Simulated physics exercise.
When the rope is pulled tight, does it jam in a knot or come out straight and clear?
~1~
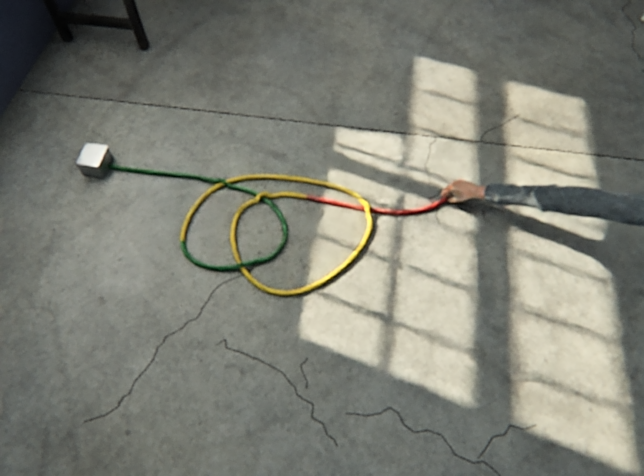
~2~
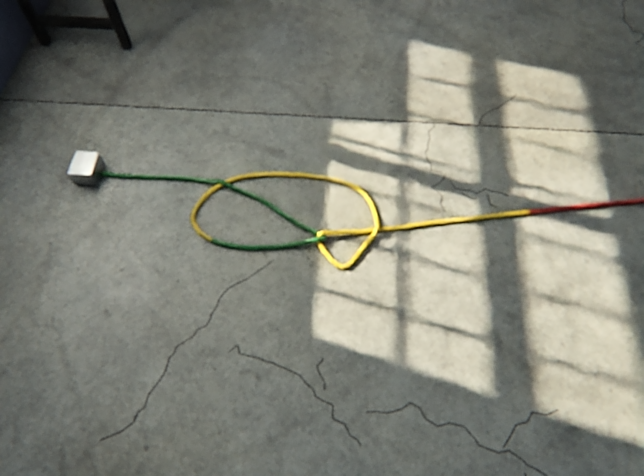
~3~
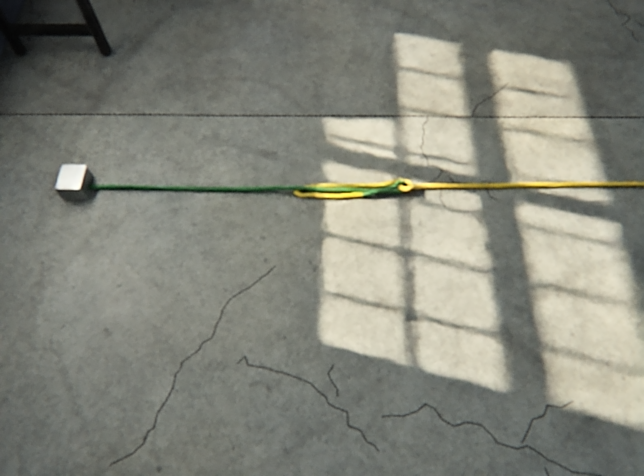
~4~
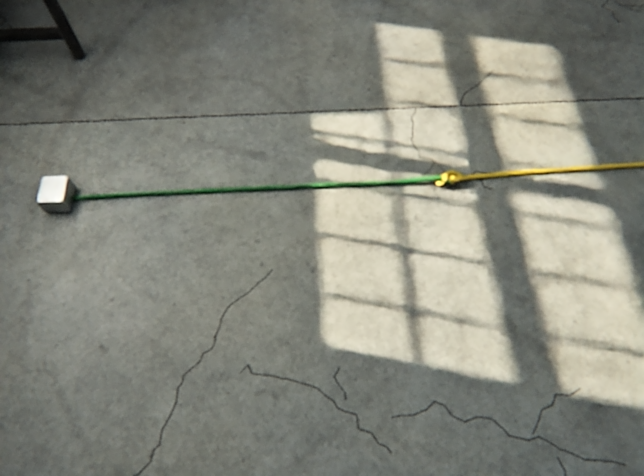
It jams in a knot. The loops close down into a small tight lump where the green part meets the yellow.
